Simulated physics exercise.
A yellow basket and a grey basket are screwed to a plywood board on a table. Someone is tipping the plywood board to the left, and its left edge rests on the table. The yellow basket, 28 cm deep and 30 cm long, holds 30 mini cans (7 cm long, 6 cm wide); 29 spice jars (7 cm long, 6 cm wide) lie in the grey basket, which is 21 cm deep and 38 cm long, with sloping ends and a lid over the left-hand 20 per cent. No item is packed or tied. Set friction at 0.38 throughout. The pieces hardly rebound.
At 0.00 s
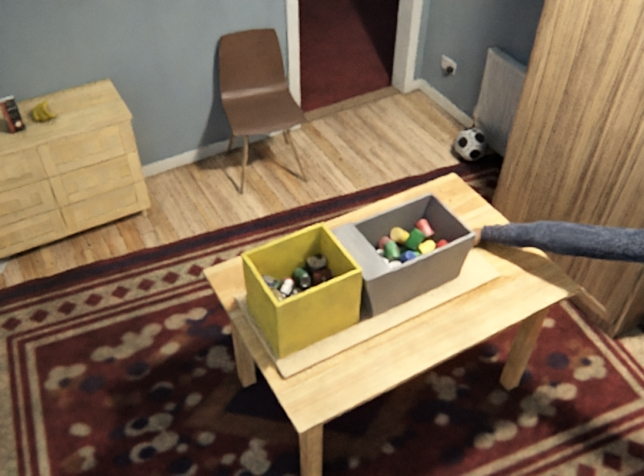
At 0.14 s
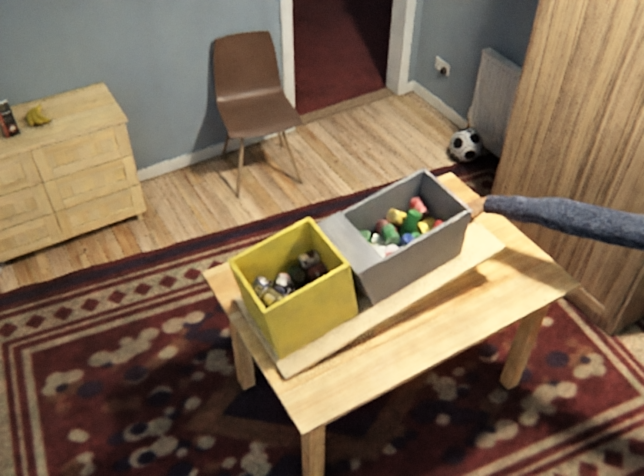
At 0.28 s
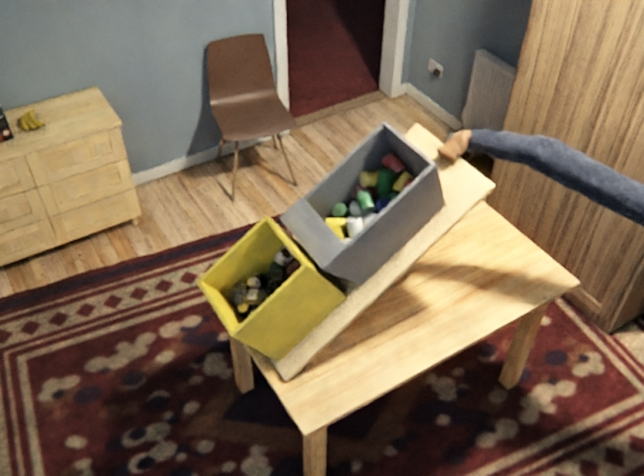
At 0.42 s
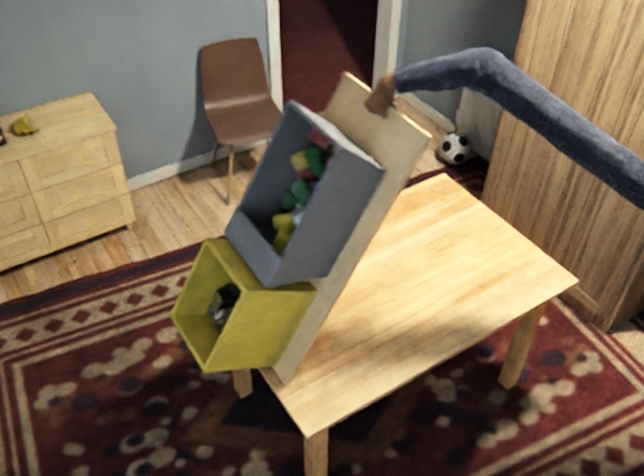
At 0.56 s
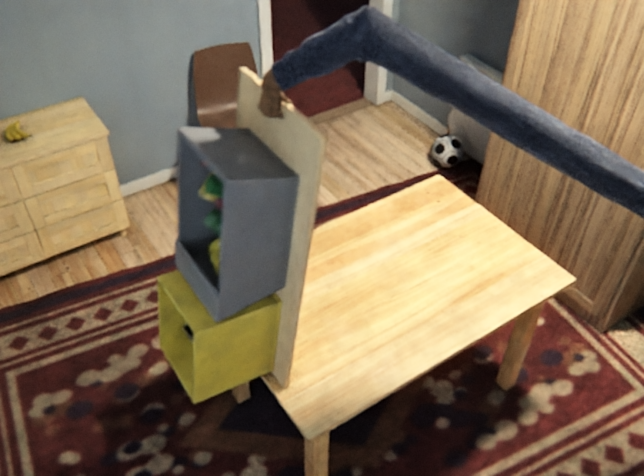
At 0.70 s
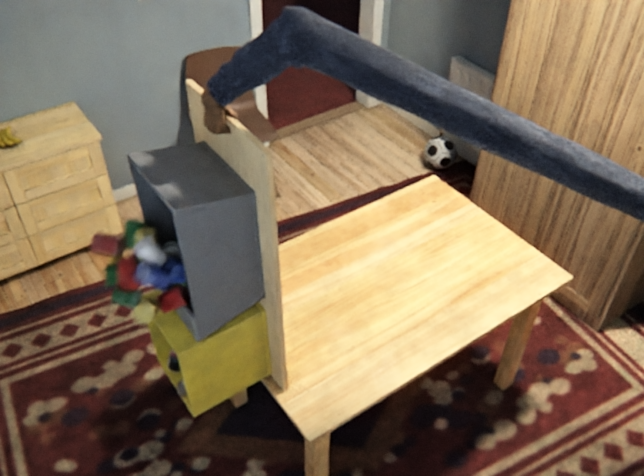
We see a blue-sleeved arm lift the right end of a board on a table, tilting it leftward until it stands upright with its yellow and grey baskets, as colourful small items tumble out of the grey one.
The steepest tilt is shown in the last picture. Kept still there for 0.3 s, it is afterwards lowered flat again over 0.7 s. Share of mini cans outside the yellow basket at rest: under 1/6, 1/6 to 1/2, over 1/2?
I would predict the loss comes to one-in-six to half.
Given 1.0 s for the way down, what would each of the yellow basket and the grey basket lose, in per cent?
In that case yellow basket 40 %, grey basket 50 %.
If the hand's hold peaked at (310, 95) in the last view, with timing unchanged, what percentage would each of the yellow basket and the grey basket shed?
Yellow basket 10%, grey basket 40%.
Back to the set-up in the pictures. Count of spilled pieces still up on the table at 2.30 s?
Roughly 0.
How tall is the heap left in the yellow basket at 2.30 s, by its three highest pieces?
About 13 cm.
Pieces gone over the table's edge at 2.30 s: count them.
Estimated number of pieces: About 30.
After 0.96 s, tilt 91°; yellow basket 23 in, 7 out and grey basket 10 in, 19 out.
After 1.28 s, tilt 59°; yellow basket 21 in, 9 out and grey basket 10 in, 19 out.
After 1.73 s, tilt 0°; yellow basket 19 in, 11 out and grey basket 10 in, 19 out.
Outcome (at 2.30 s), yellow basket 19 in, 11 out and grey basket 10 in, 19 out. Asked share, 11 of 30, 37 per cent.
